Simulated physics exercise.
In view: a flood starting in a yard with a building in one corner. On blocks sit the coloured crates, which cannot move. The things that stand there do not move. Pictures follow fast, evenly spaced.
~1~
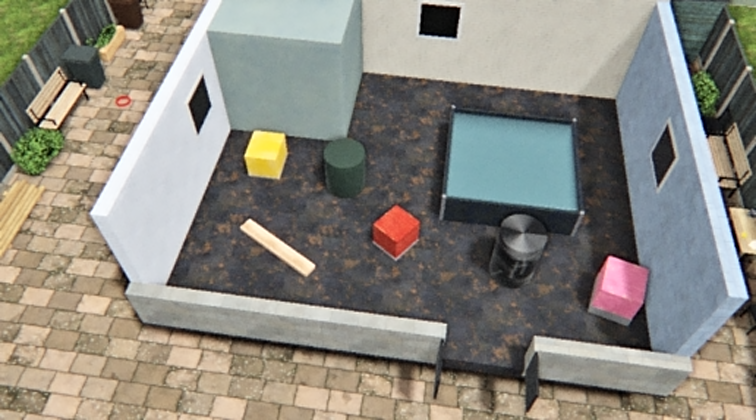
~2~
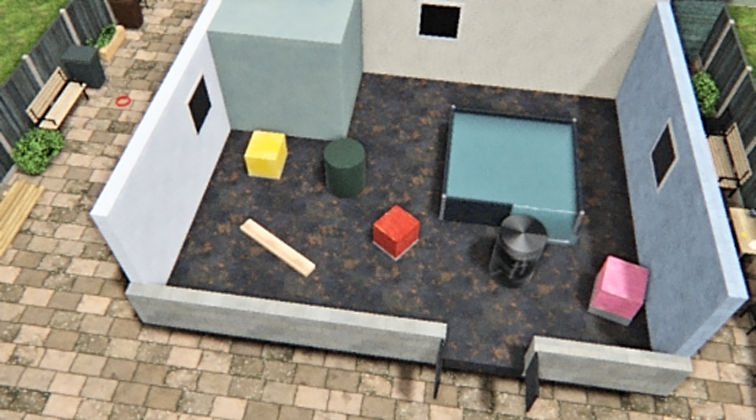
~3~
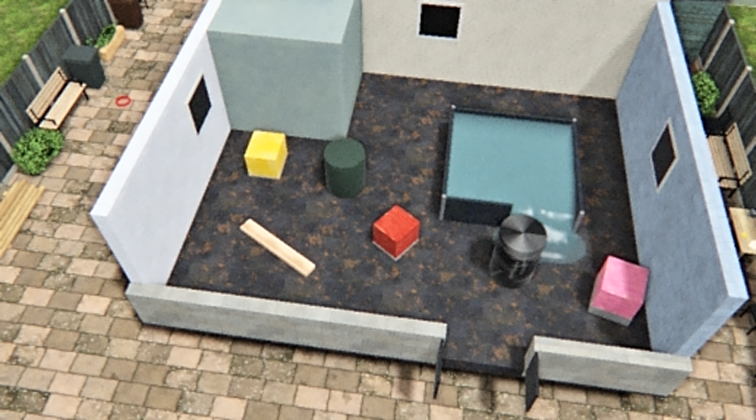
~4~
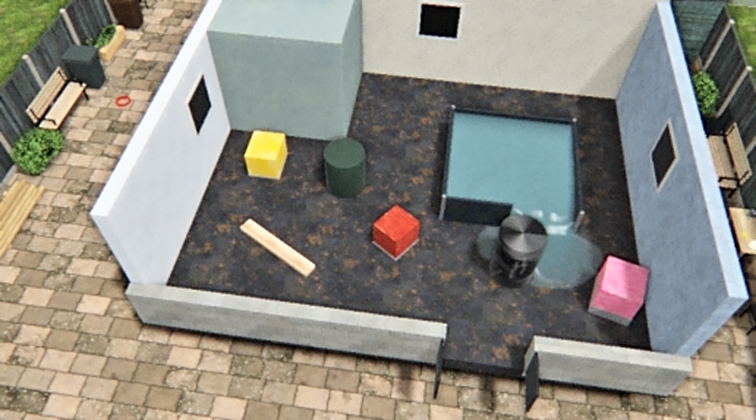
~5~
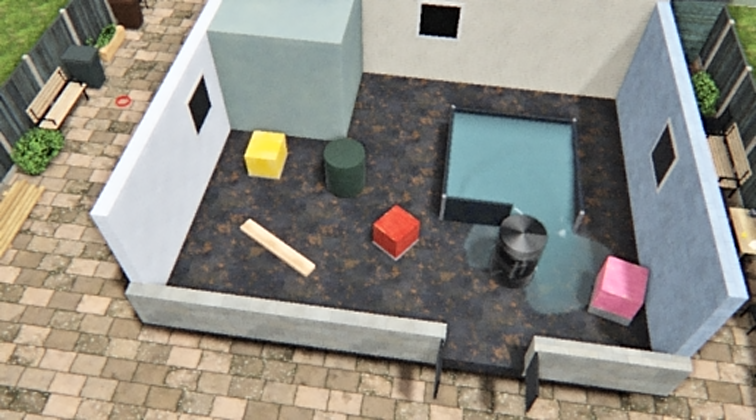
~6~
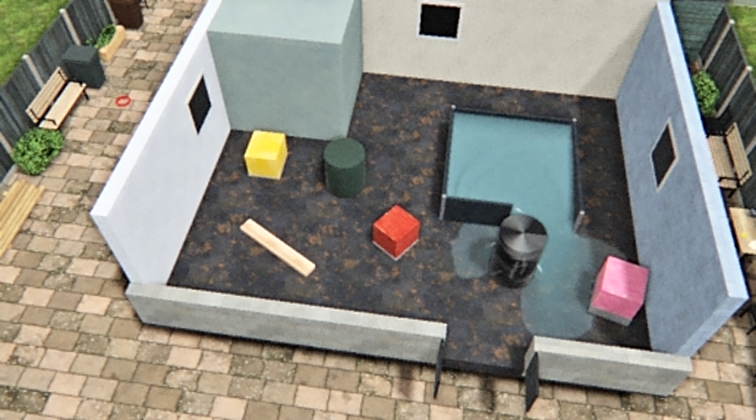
In a walled yard with a pale block building in one corner, a square pool of blue-green water stands among coloured crates and dark drums. Water pours through a gap in its near side, spreads around the black drum, then stretches forward across the dark floor beside the pink crate.
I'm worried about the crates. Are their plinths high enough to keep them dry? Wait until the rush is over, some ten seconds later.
Outcome: The pink crate is exposed. The yellow crate is exposed. The red crate is exposed.
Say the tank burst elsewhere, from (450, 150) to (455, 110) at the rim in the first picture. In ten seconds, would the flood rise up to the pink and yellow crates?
As I see it, the pink one is not reached, and the yellow one gets reached.
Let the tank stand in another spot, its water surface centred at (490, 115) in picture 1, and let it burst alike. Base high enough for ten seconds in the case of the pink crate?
As it turns out, pink gets hit.
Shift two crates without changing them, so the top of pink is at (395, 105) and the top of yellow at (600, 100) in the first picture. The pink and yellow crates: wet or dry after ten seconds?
Pink crate: Is missed. Yellow crate: Is overtopped.
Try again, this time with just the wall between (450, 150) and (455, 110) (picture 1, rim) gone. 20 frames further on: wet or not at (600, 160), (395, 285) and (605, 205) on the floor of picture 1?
Well, the first one's left untouched, the second's left untouched, and the third's left untouched.
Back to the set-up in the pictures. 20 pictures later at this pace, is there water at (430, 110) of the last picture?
Lab note: Spot reads unsubmerged.
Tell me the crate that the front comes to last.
That would be the yellow crate.
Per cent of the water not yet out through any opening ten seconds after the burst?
Estimate: Some 84 %.
A moment on, water covers 15 % of the floor; the pink crate water round its plinth, the yellow crate not reached, the red crate water round its plinth.
Next, water covers 20 % of the floor; the pink crate water round its plinth, the yellow crate not reached, the red crate water round its plinth.
Then, water covers 40 % of the floor; the pink crate water round its plinth, the yellow crate not reached, the red crate water round its plinth.
Later, water covers 70 % of the floor; the pink crate water round its plinth, the yellow crate water round its plinth, the red crate water round its plinth.
In the end, water covers 100 % of the floor; the pink crate was topped, the yellow crate was topped, the red crate was topped.
